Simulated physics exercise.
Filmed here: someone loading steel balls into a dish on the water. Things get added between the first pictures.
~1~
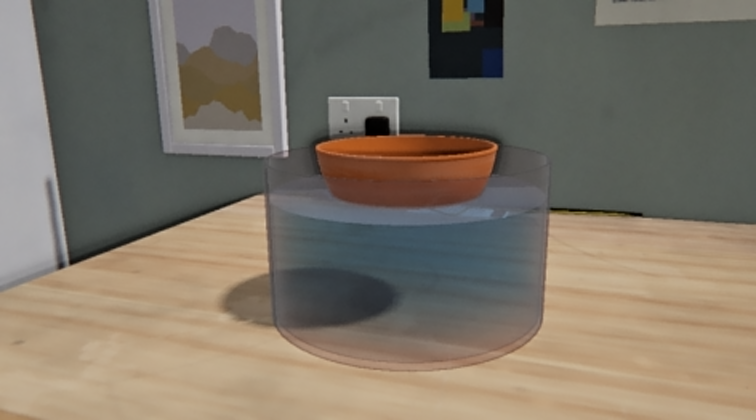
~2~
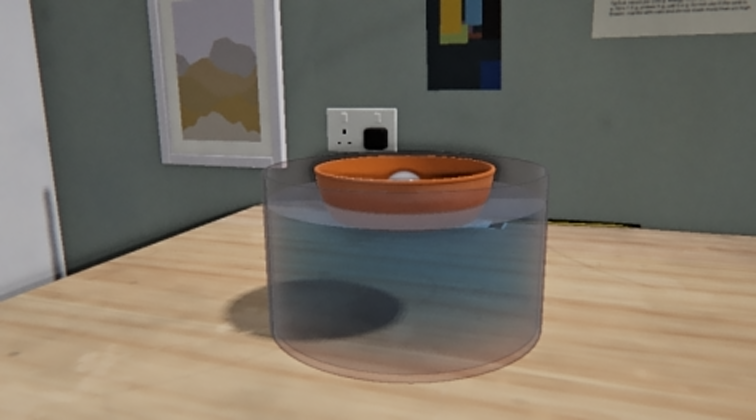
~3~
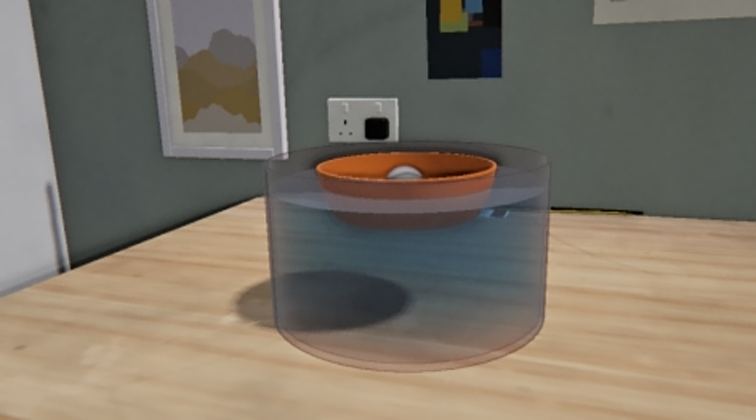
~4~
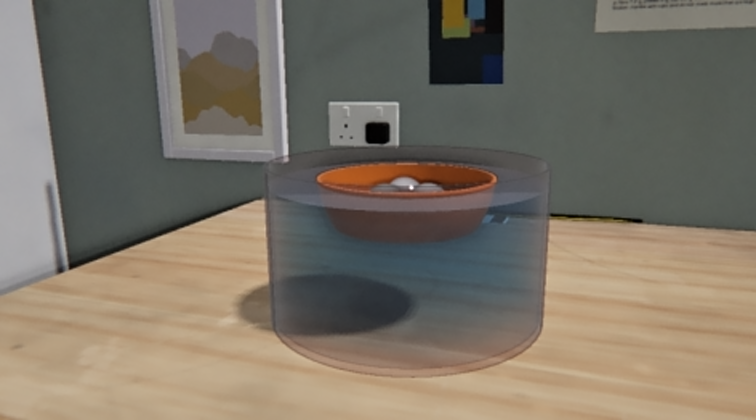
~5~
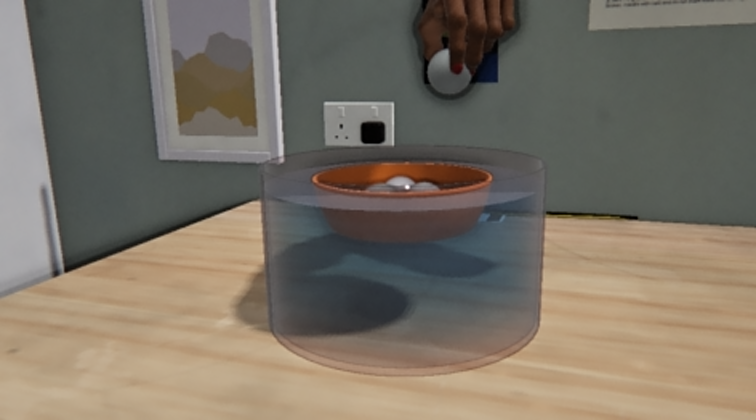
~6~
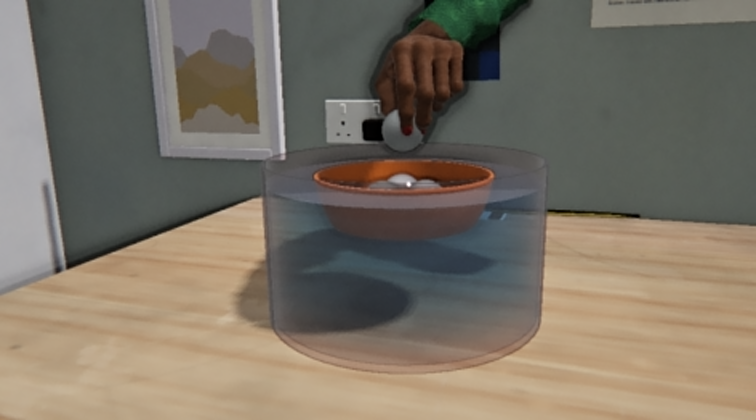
The clip shows an orange dish floating in a clear container of water on a wooden table, sitting lower as silvery balls appear inside it; then a hand in a green sleeve lowers another ball toward the dish.
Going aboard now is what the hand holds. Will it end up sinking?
I'm expecting it to fail with one more.
Next, the steel ball is in and the dish dips.
After that, water pours in over its edge.
Finally, the dish lies on the bottom with its load.
